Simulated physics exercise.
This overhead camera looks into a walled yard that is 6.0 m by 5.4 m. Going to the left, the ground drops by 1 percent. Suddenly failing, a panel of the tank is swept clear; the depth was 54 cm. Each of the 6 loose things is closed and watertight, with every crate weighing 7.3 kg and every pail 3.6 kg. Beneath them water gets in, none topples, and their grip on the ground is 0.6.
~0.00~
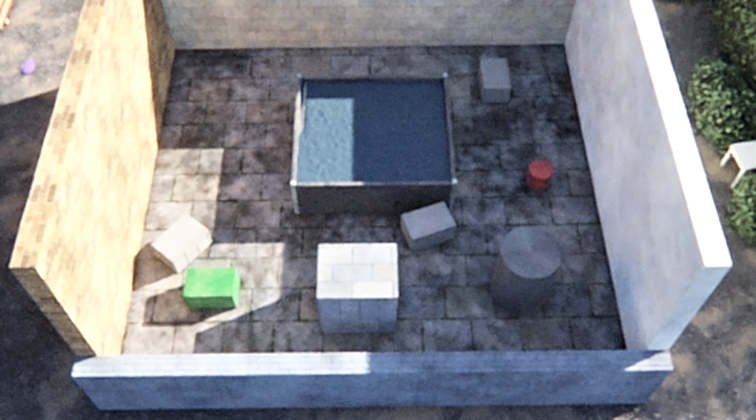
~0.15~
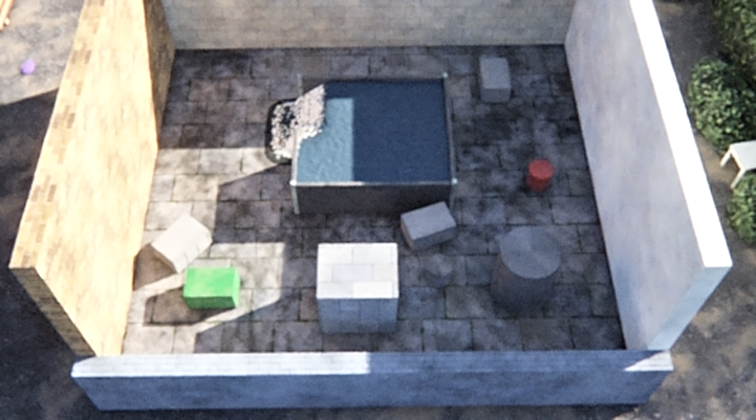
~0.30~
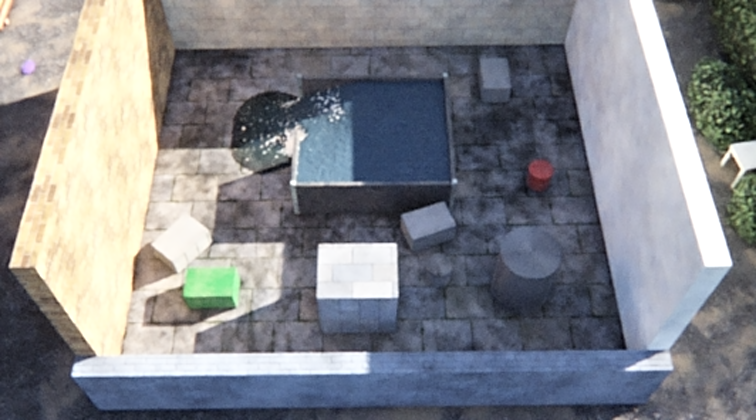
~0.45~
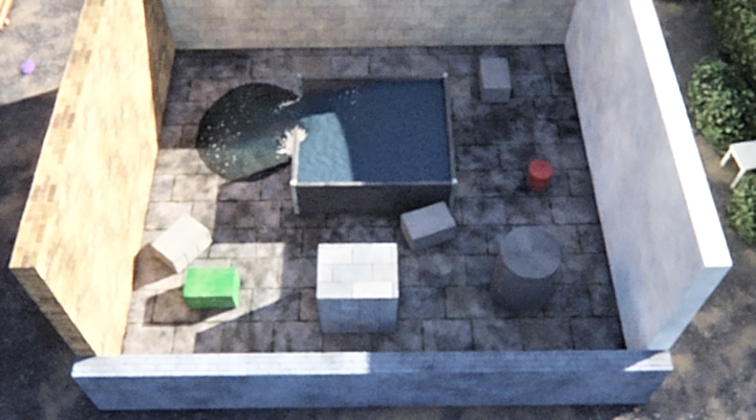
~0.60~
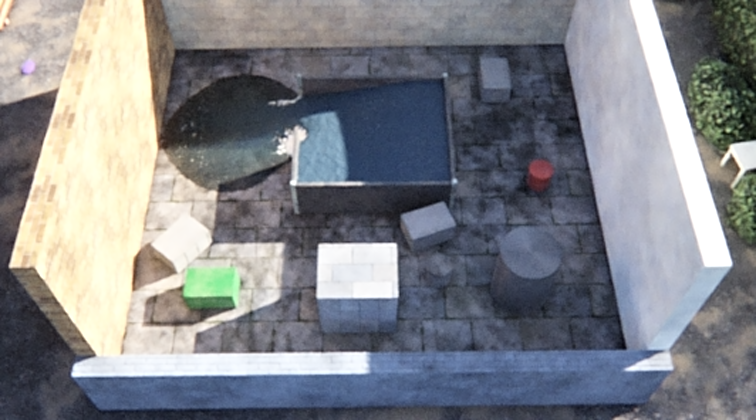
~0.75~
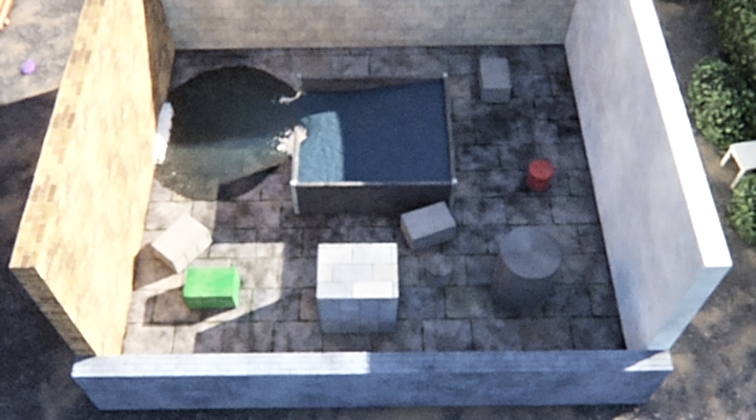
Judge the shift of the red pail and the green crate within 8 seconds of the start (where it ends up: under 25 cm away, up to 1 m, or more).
As for distance, the red pail is shoved slightly and the green crate ends up well away.
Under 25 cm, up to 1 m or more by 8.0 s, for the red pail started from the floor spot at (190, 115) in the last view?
Observed: Object goes well off.
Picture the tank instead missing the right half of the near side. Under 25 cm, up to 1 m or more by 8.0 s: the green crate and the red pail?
The green crate would be washed far off and the red pail would be washed far off.
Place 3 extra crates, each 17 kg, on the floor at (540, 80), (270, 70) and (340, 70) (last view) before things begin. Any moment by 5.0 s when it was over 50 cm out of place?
Taking them in order: Not far enough, far enough and far enough.
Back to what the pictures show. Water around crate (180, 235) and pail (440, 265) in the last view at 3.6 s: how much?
Close to 3 and 0 centimetres.
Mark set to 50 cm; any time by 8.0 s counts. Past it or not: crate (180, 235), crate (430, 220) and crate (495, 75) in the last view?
Results in listed order: Exceeds / falls short / exceeds.
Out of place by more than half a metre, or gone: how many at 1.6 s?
I make it 0.
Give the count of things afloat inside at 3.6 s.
Just then, the number is 0.
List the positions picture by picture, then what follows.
The red pail at (542, 169) rests on the ground; the green crate at (210, 282) rests on the ground; 3.7 m2 under water; 0 of 6 have shifted, in the first frame.
The red pail at (542, 169), on the bottom; the green crate at (210, 282) rests on the ground; 4.2 m2 under water; 0 of 6 have shifted, in the second frame.
The red pail at (542, 169) rests on the ground; the green crate at (210, 282) rests on the ground; 4.8 m2 under water; 0 of 6 have shifted, in the third frame.
The red pail at (542, 169), on the bottom; the green crate at (210, 282) rests on the ground; water covers 5.7 m2; 0 of 6 have shifted, in the fourth frame.
The red pail at (542, 169), on the bottom; the green crate at (210, 282), on the bottom; water covers 6.8 m2; 0 of 6 have shifted, in the fifth frame.
The red pail at (542, 169), on the bottom; the green crate at (210, 282), on the bottom; 7.6 m2 under water; 0 of 6 have shifted, in the sixth frame.
After 1.6 s the red pail is near (542, 169), 0.0 m from its start, aground; the green crate is near (210, 282), 0.0 m from its start, aground; 0 afloat.
After 3.6 s the red pail is near (542, 169), 0.0 m from its start, aground; the green crate is near (234, 318), 0.6 m from its start, aground; 0 afloat.
After 5.6 s the red pail is near (542, 169), 0.0 m from its start, aground; the green crate is near (310, 332), 1.4 m from its start, afloat; 3 afloat.
After 8.0 s the red pail is near (531, 197), 0.5 m from its start, aground; the green crate is near (505, 325), 3.6 m from its start, afloat; 2 afloat.
